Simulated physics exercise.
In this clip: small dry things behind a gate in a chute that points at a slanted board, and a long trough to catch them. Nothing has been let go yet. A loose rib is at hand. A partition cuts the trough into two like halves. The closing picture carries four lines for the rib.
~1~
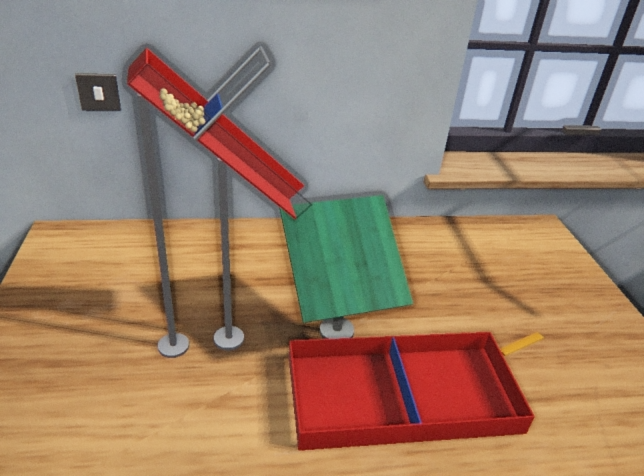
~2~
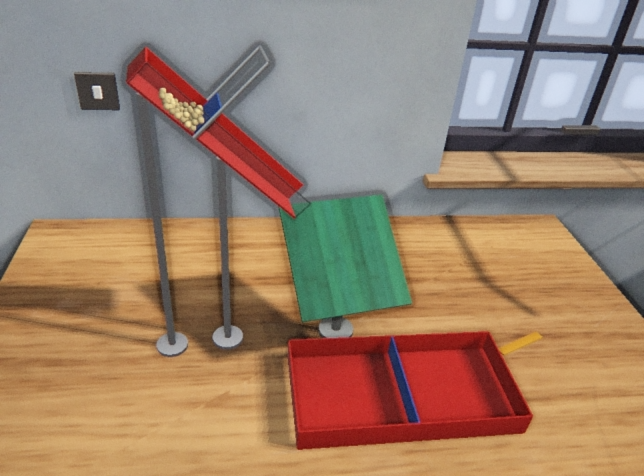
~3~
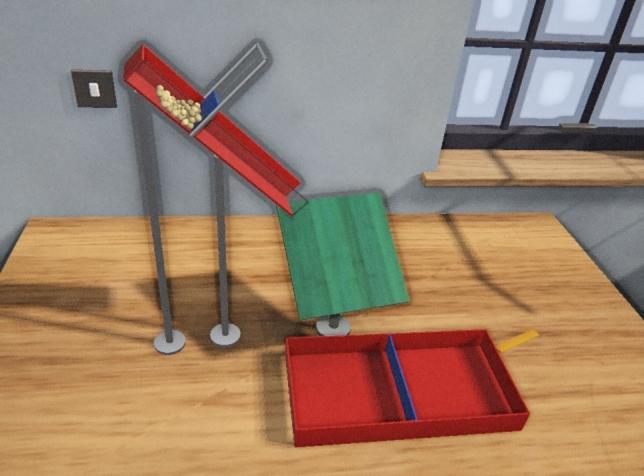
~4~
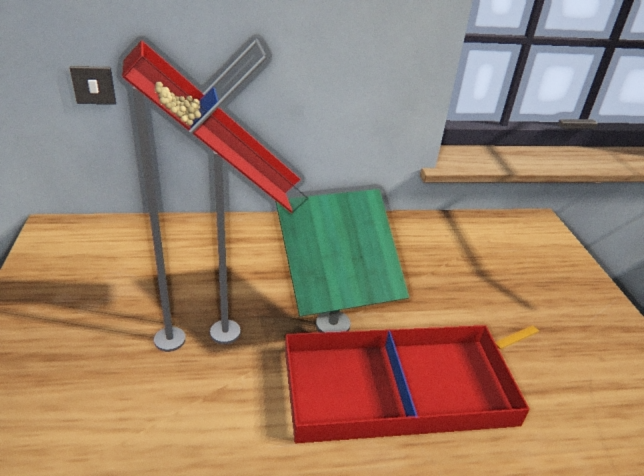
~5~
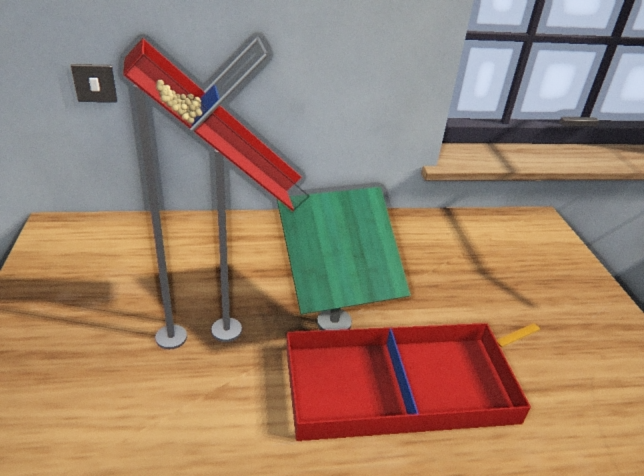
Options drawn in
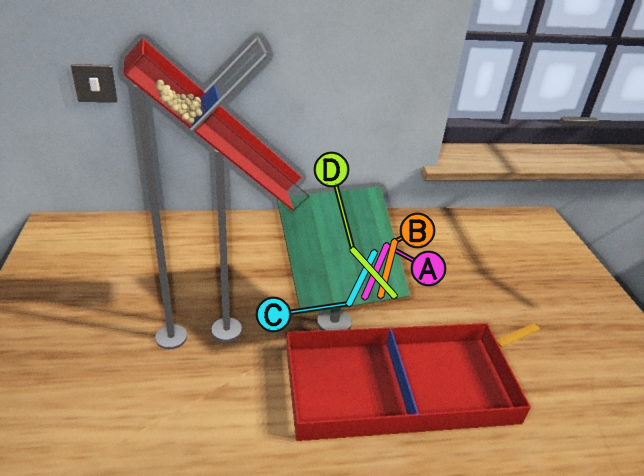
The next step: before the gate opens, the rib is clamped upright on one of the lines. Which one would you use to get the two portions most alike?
Use line D.
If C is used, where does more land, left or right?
The left half.
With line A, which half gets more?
Left.
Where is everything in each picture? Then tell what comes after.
In the first frame, load behind the gate (187, 112), soya beans; lip of the chute (292, 209), sloping fairly steeply.
In the second frame, middle of the board (345, 254), tilted fairly steeply; middle of its low edge (359, 312); of its high edge (332, 200).
In the third frame, front corners of the trough (297, 430) and (530, 413); front end of its middle wall (417, 421); gate still shut (213, 102).
In the fourth frame, middle of the load (182, 105); lip (288, 203).
In the fifth frame, middle of the load (184, 103); lip (290, 201).
On the marked copy, line A from (386, 245) to (364, 296); line B from (394, 241) to (380, 295); line C from (374, 252) to (349, 303); line D from (352, 249) to (394, 295).
With A, of what is caught, almost all in the left half, about a tenth in the right.
With B, of what is caught, the larger part in the left half, about a tenth in the right.
With C, of what is caught, the larger part in the left half, roughly a quarter in the right.
With D, of what is caught, roughly half in the left half, roughly half in the right.
